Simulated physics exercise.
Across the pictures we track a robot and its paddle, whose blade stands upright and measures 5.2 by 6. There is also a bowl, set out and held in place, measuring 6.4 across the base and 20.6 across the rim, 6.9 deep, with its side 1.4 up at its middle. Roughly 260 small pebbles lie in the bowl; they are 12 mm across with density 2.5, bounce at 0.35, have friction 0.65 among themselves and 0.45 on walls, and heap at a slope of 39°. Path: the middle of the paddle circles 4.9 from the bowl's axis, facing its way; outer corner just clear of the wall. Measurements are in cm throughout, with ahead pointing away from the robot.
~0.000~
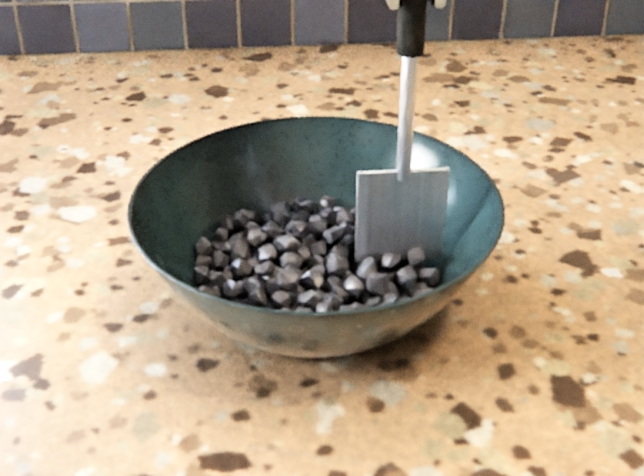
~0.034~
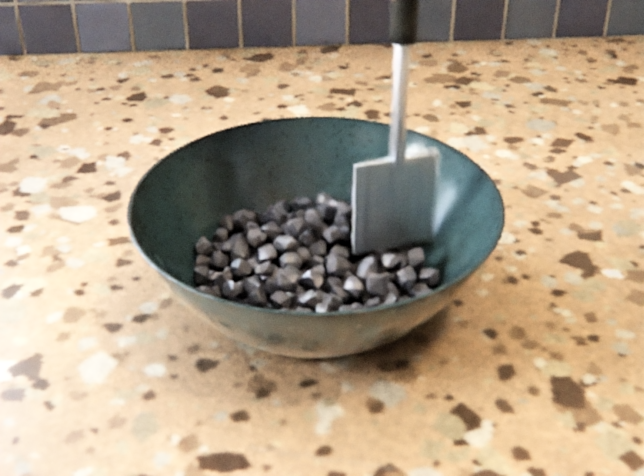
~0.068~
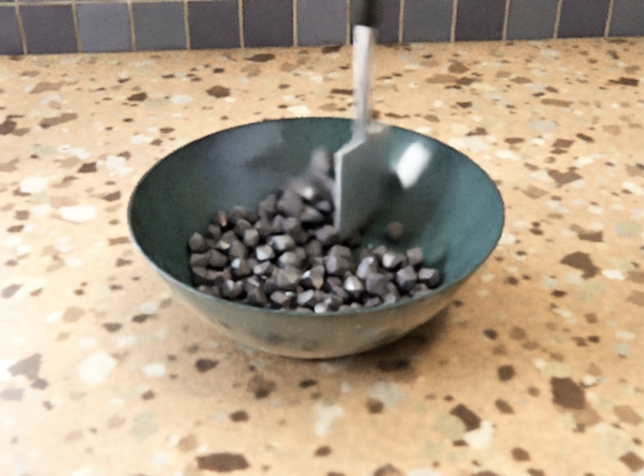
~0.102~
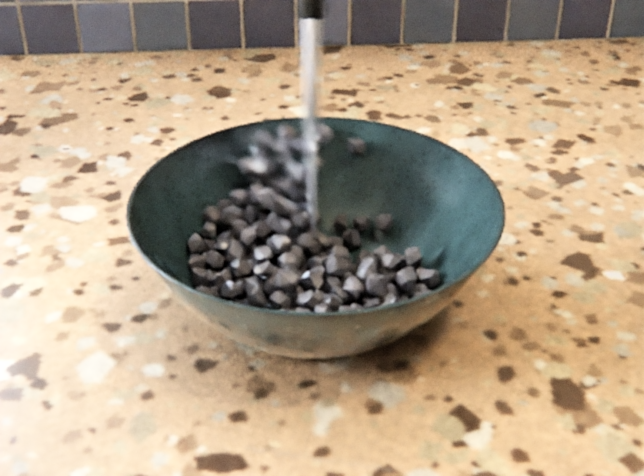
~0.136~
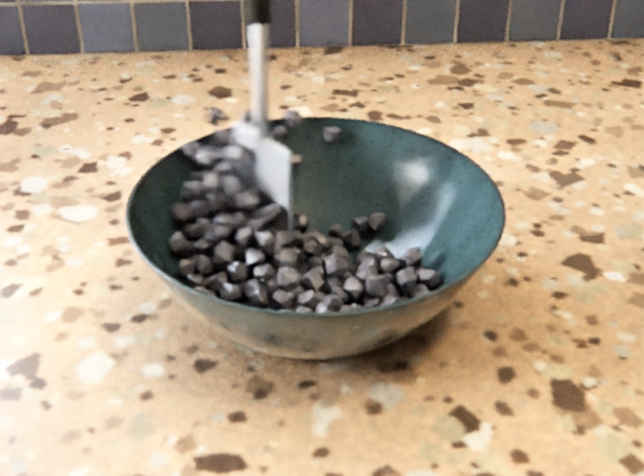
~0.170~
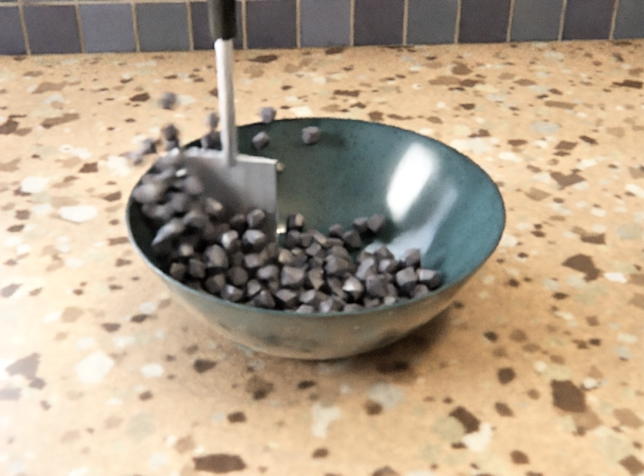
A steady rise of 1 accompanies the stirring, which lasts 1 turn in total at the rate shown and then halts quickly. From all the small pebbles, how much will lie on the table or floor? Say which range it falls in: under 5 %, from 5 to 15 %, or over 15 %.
It falls over 15 %.
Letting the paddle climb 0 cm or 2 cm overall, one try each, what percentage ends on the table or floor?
Roughly 25 and 10 per cent.
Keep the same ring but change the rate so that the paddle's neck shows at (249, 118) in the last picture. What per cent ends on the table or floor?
I'd put it close to 10 per cent.
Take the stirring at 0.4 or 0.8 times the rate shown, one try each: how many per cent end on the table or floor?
It would be about 0 and 10 percent respectively.
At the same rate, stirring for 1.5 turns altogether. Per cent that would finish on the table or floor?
About 20 per cent.
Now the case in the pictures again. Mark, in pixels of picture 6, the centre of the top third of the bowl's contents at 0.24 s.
That third sits centred at about (258, 284).
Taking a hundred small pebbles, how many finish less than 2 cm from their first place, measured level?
I'd say something near 30 percent.
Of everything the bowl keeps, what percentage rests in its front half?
Some 50 per cent.
After 0.24 s, 233° round, highest piece 13 above the table; 243 in the bowl, 14 in flight or on the tool.
After 0.30 s, 303° round, highest piece 12 above the table; 225 in the bowl, 4 on the table or floor, 28 in flight or on the tool.
After 0.53 s, 0° round, highest piece 6 above the table; 202 in the bowl, 54 on the table or floor, 1 in flight or on the tool.
After 1.23 s, 0° round, highest piece 5 above the table; 202 in the bowl, 55 on the table or floor.
At rest, 202 in the bowl, 55 on the table or floor. That is 21 % on the table or floor.
